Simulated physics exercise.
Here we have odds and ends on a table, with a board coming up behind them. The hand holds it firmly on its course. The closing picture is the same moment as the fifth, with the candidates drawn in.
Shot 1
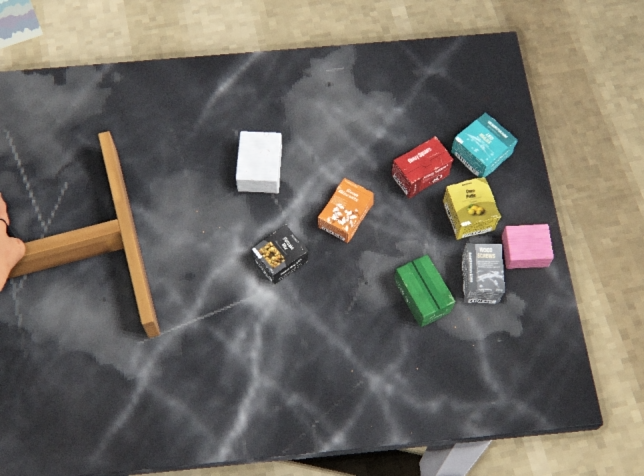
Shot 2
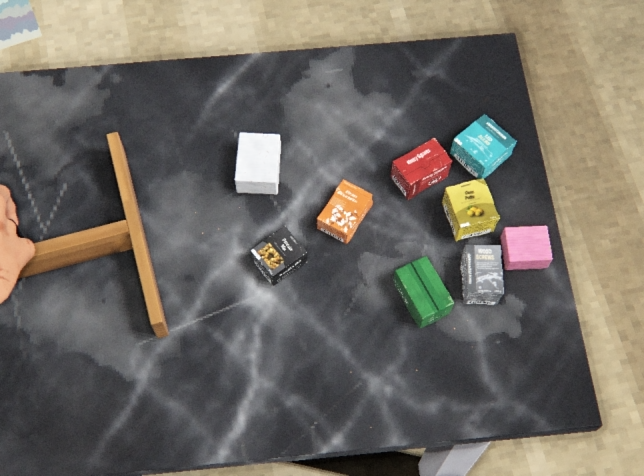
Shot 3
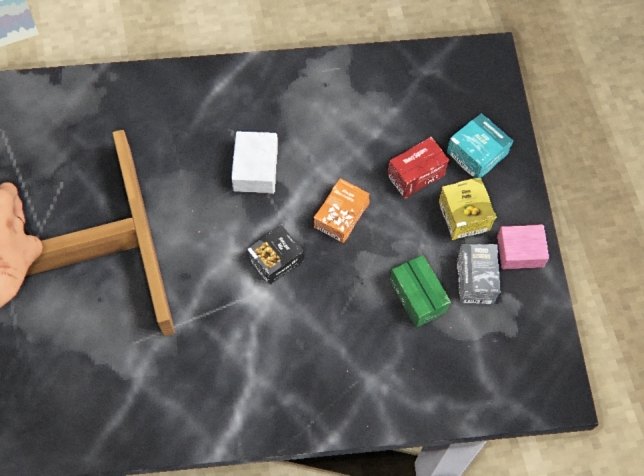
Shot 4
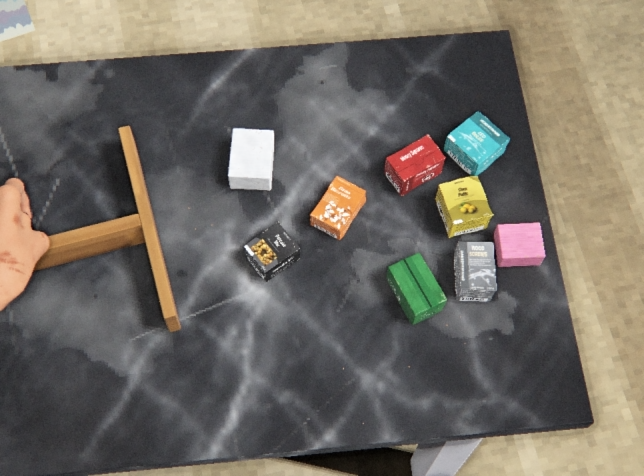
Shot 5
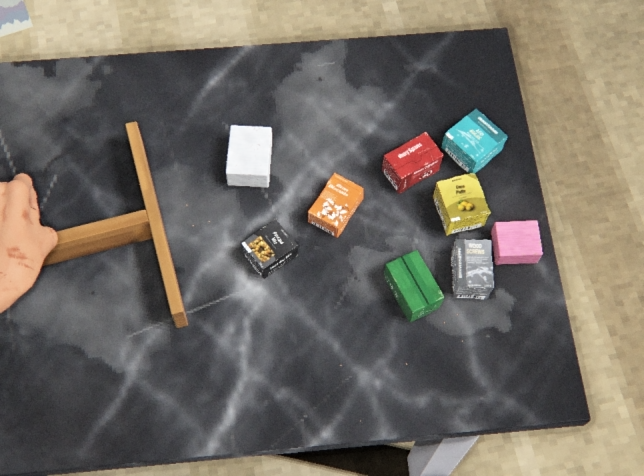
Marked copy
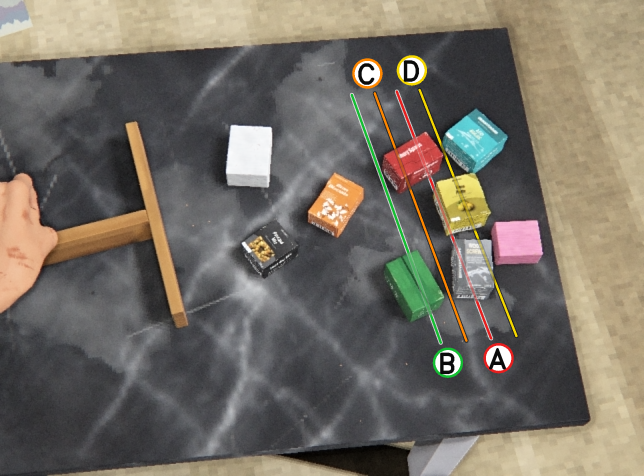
A wooden T-shaped board, gripped by a hand at the left edge, slides slowly and steadily rightward across a dark marbled table seen from above, with pale flooring around it. White, orange and black boxes sit near the middle, while red, turquoise, yellow, pink, grey and green ones cluster at right. The boxes stay put on the tabletop as the view drifts very slightly.
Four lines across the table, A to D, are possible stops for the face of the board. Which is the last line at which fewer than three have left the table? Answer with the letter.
It should halt at D.
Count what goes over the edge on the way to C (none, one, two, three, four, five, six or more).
By then, none.
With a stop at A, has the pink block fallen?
Yes.
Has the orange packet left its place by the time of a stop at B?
Yes.
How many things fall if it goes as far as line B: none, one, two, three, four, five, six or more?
By then, none.
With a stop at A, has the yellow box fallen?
No.
On the marked copy, A at (441, 208); B at (394, 212); C at (418, 210); D at (465, 206).
With D. Early on, board (267, 204); white block (276, 151); black packet (306, 247).
Further on, board (380, 195); red packet (433, 160); green box (430, 284).
At the end, board (466, 189); pink block over the edge; turquoise box over the edge; two fallen.
As for the rest, A is within the limit but short; B is within the limit but short; C is within the limit but short.
